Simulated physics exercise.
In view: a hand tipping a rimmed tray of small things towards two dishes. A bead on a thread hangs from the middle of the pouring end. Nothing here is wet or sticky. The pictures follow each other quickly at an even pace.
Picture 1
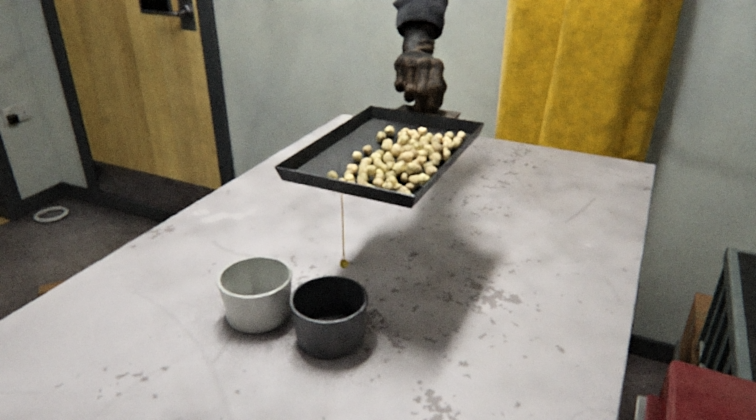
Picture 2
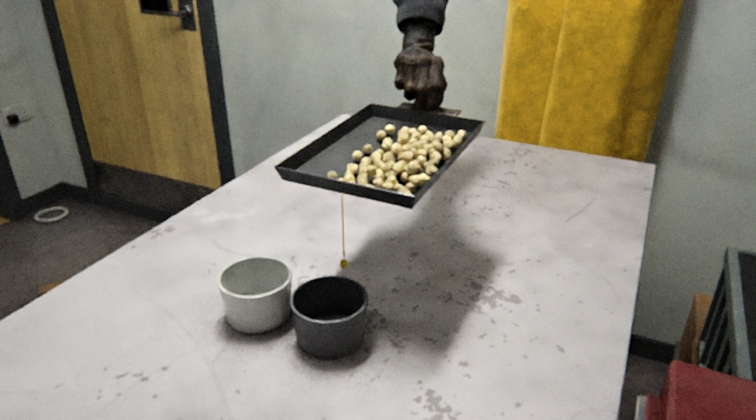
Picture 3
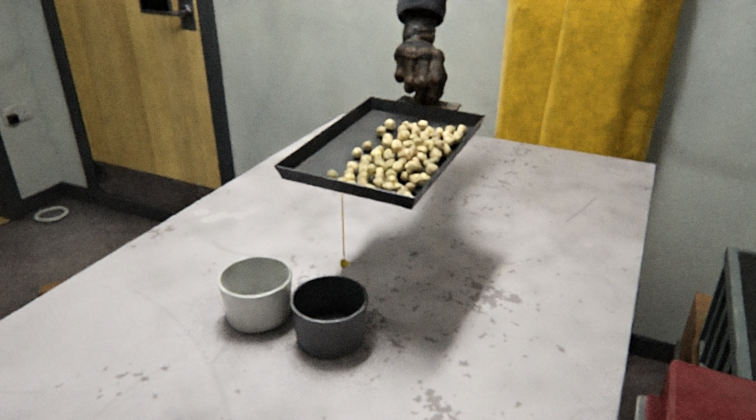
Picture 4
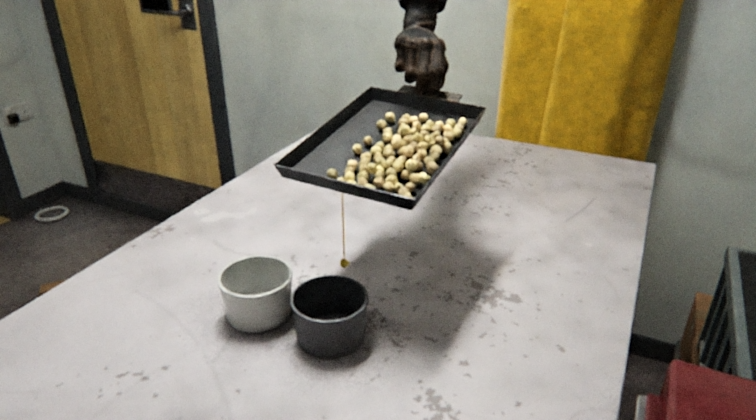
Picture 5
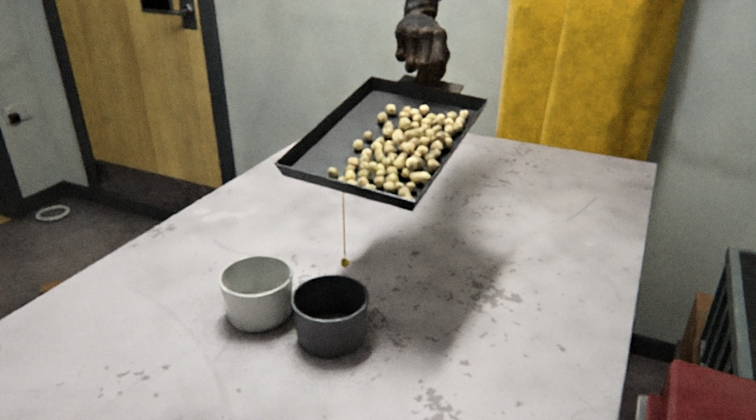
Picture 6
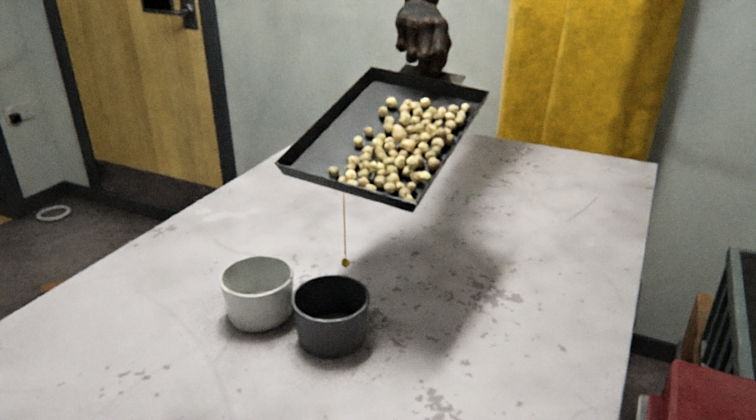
A dark hand gradually tilts a black tray of pale nuts above two small dishes.
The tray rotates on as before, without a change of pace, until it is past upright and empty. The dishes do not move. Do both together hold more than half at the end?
They take under half between them.
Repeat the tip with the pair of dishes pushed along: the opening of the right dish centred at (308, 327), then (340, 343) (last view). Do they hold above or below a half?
One: Not half. Two: Less than half.
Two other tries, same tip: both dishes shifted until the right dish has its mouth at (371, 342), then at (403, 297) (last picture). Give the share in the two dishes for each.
First some 10, then 60 per cent.
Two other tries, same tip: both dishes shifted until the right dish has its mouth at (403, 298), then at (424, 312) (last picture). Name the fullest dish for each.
At the first place right, at the second the right one.
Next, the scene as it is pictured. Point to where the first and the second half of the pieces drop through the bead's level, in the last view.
Around (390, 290) and then (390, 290).
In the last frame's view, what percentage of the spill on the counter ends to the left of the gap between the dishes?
About 0 per cent.
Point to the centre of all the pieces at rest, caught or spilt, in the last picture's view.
Near (387, 348).
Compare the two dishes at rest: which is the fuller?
That is the right-hand dish.
Soon, tray tipped steeply; nearly all on the tray; a stray few outside both; a stray few in the air.
A while on, tray tipped right over; nearly all on the tray; a small part outside both.
Towards the end, tray tipped past a quarter turn; about a quarter in the right dish; most outside both.
Finally, tray tipped past a quarter turn; about a quarter in the right dish; none in the left dish; most outside both.
